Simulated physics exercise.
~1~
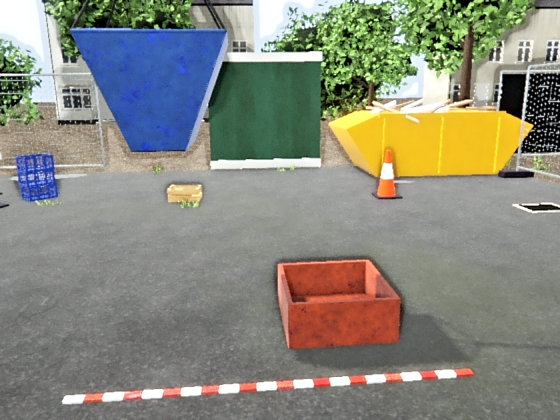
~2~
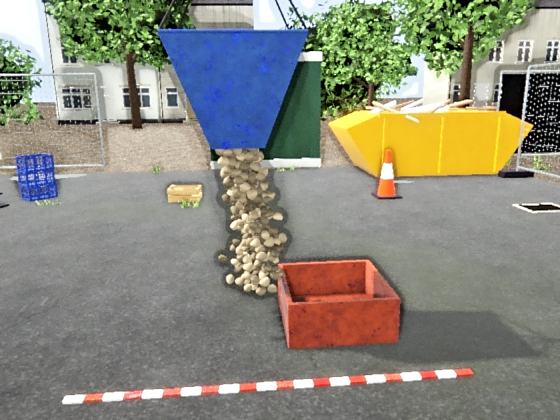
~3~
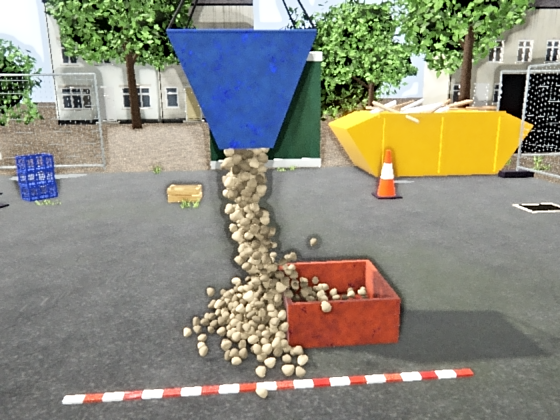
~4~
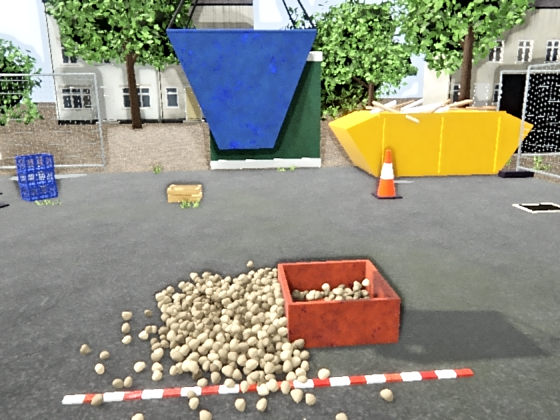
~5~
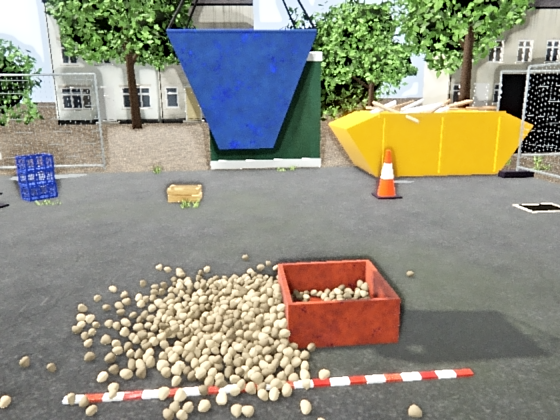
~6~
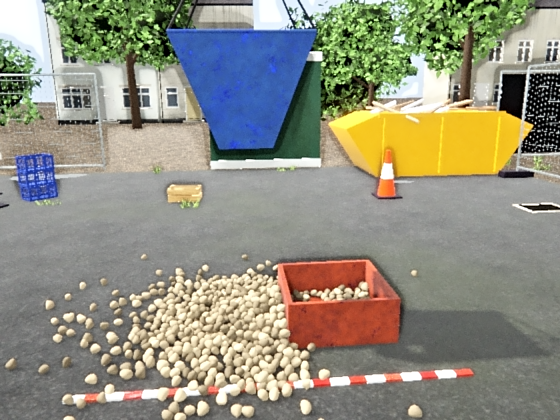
A blue skip moves right and drops cobbles, most landing left of the red bin.
